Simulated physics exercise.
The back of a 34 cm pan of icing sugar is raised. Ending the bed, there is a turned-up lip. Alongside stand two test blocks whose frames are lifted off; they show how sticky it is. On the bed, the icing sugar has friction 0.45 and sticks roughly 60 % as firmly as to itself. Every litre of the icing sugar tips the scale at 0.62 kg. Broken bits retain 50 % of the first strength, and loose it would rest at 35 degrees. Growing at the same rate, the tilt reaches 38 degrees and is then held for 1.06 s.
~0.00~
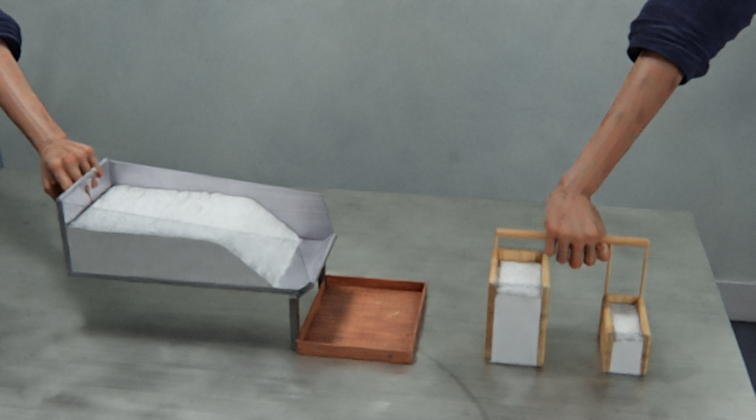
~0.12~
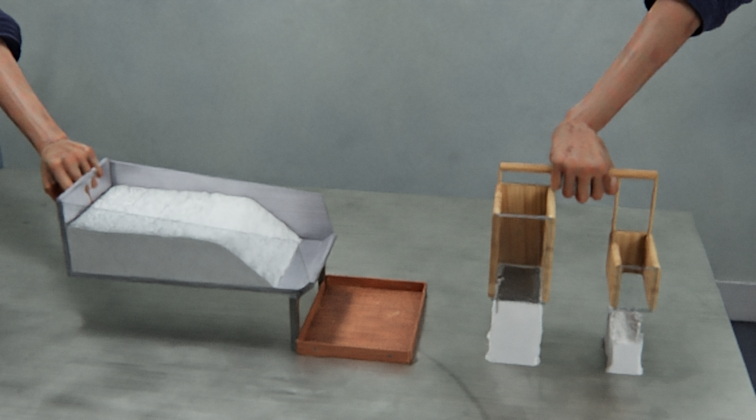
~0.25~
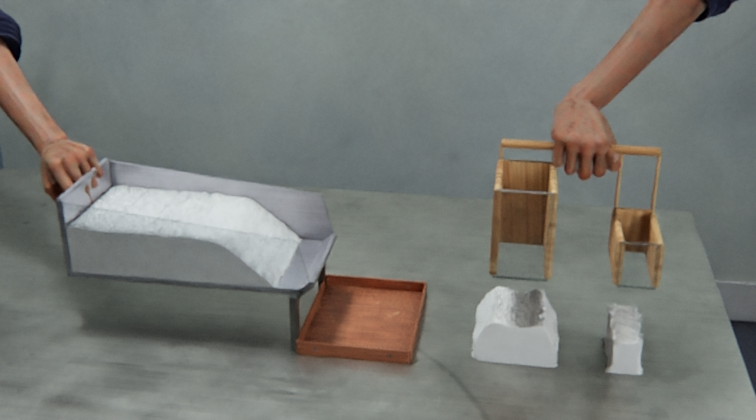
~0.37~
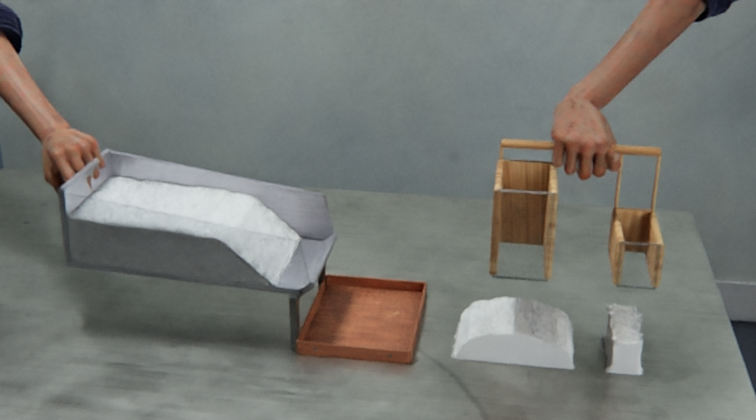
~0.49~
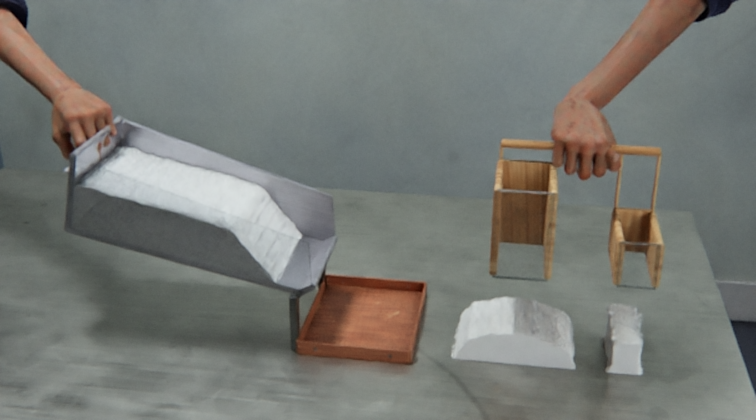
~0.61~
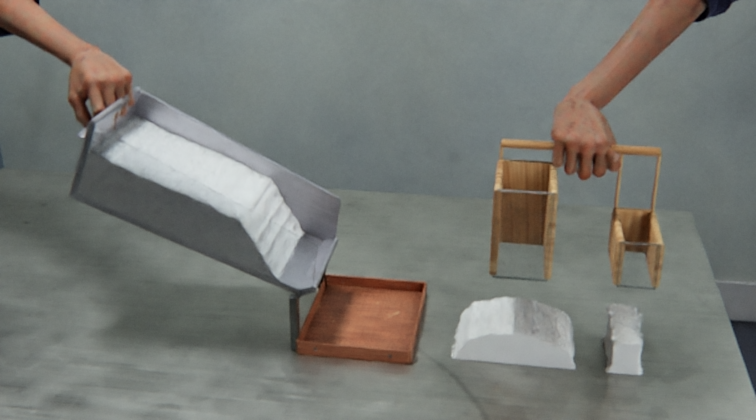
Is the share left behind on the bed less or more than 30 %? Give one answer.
It comes out less.
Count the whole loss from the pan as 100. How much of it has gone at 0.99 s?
I'd put it at around 0 %.
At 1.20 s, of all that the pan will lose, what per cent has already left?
Roughly 40 per cent.
After 0.79 s, the tilt is 35 degrees and 100 % is on the bed.
After 0.99 s, the tilt is 38 degrees and 99 % is on the bed.
After 1.20 s, the tilt is 38 degrees and 65 % is on the bed.
After 1.41 s, the tilt is 38 degrees and 38 % is on the bed.
After 1.94 s, at the end, the tilt is 38 degrees and 23 % is on the bed.
